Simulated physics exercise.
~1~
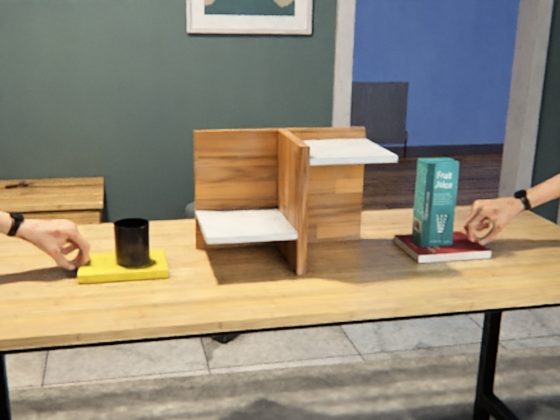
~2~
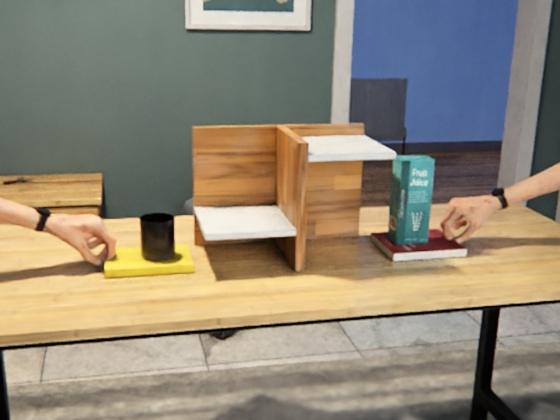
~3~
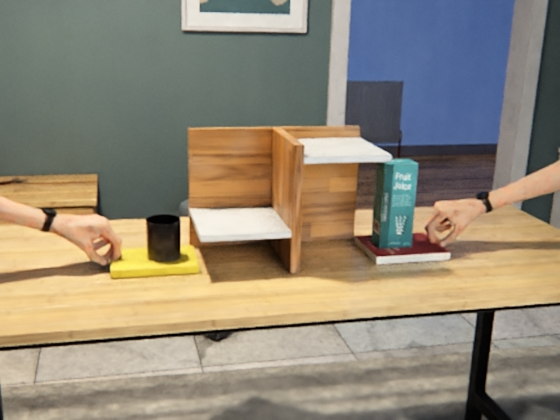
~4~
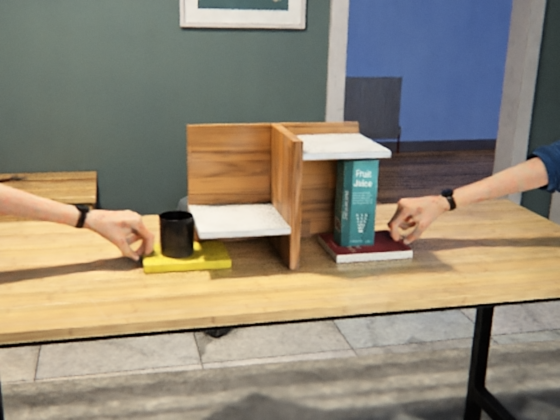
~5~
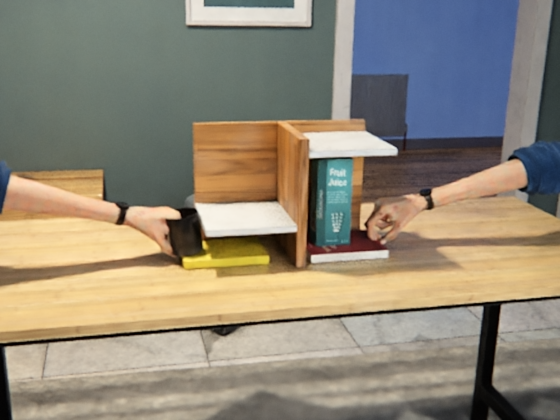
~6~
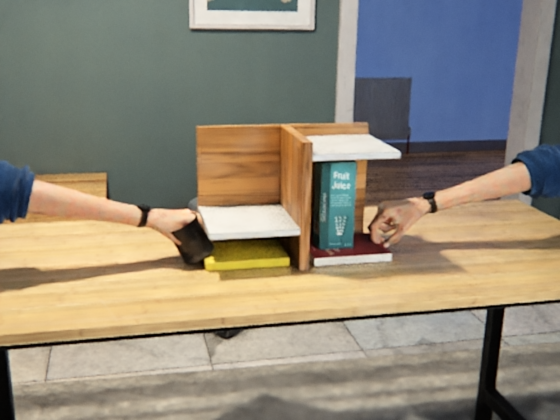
On a wooden table, two hands pushing loaded trays under a rack's shelves, the black cup tipping, the turquoise carton sliding in upright.
